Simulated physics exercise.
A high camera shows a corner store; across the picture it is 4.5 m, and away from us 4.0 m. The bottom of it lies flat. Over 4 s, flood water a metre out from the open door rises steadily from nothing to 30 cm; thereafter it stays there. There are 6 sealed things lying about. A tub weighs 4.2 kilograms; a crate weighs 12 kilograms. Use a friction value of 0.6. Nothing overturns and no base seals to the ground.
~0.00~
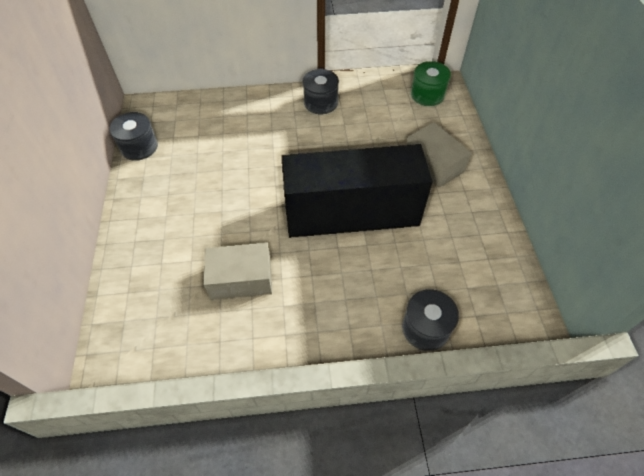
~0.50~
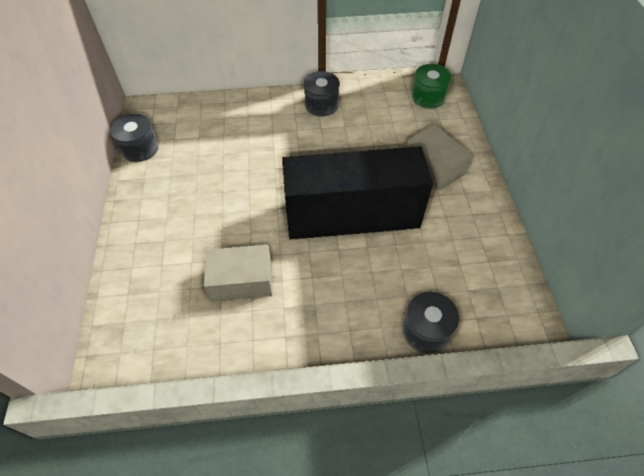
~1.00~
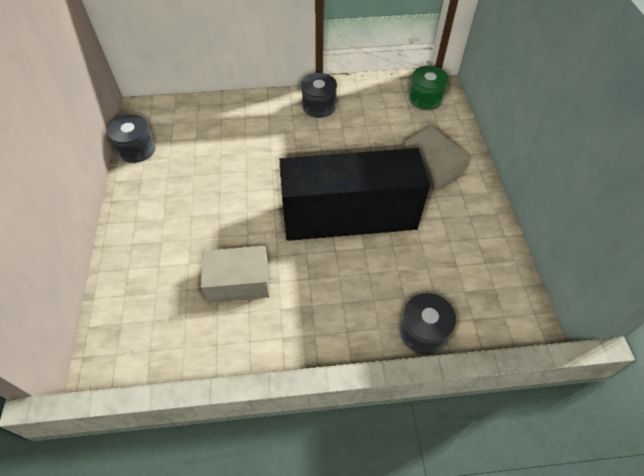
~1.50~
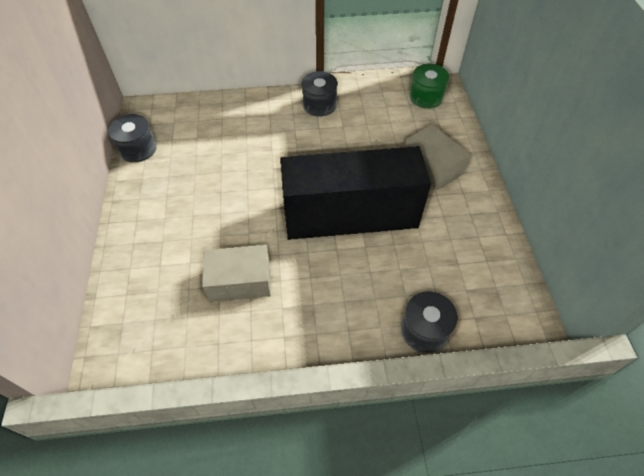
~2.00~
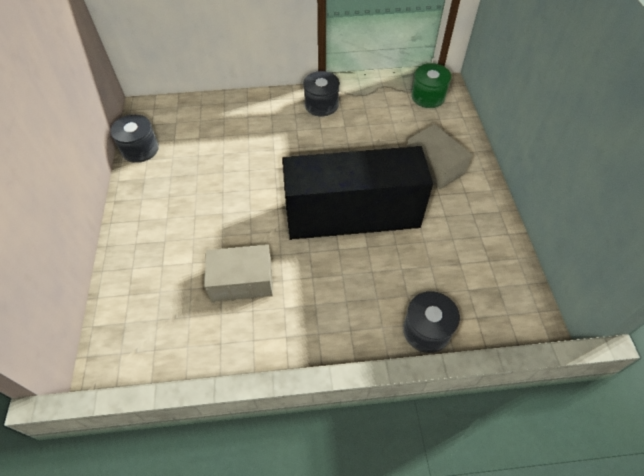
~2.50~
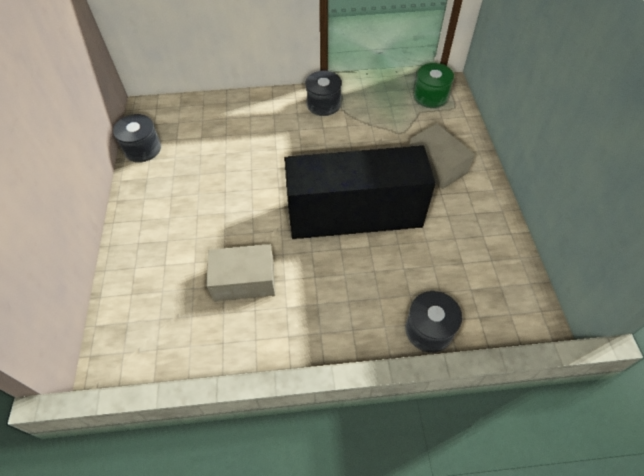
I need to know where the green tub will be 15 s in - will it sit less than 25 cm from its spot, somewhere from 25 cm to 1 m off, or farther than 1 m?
It is displaced greatly.
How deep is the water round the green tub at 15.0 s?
Depth approx. 15 cm.
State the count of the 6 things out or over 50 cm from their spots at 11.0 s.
Tally at that time: 6.
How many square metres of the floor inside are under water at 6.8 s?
Some 16 m2 of it.
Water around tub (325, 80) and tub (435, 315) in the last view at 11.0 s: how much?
Some 11 cm at the first, some 20 cm at the second.
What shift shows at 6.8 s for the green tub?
Displacement by then near 300 cm.
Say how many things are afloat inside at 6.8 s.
Answer: 3.
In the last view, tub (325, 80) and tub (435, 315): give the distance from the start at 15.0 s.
In that order: 120 cm, 350 cm.
After 3.5 s the green tub is near (464, 84), 0.4 m from its start, aground; 0 afloat.
After 6.8 s the green tub is near (404, 265), 2.9 m from its start, afloat; 3 afloat.
After 11.0 s the green tub is near (256, 162), 2.6 m from its start, afloat; 6 afloat.
After 15.0 s the green tub is near (317, 142), 2.0 m from its start, afloat; 6 afloat.
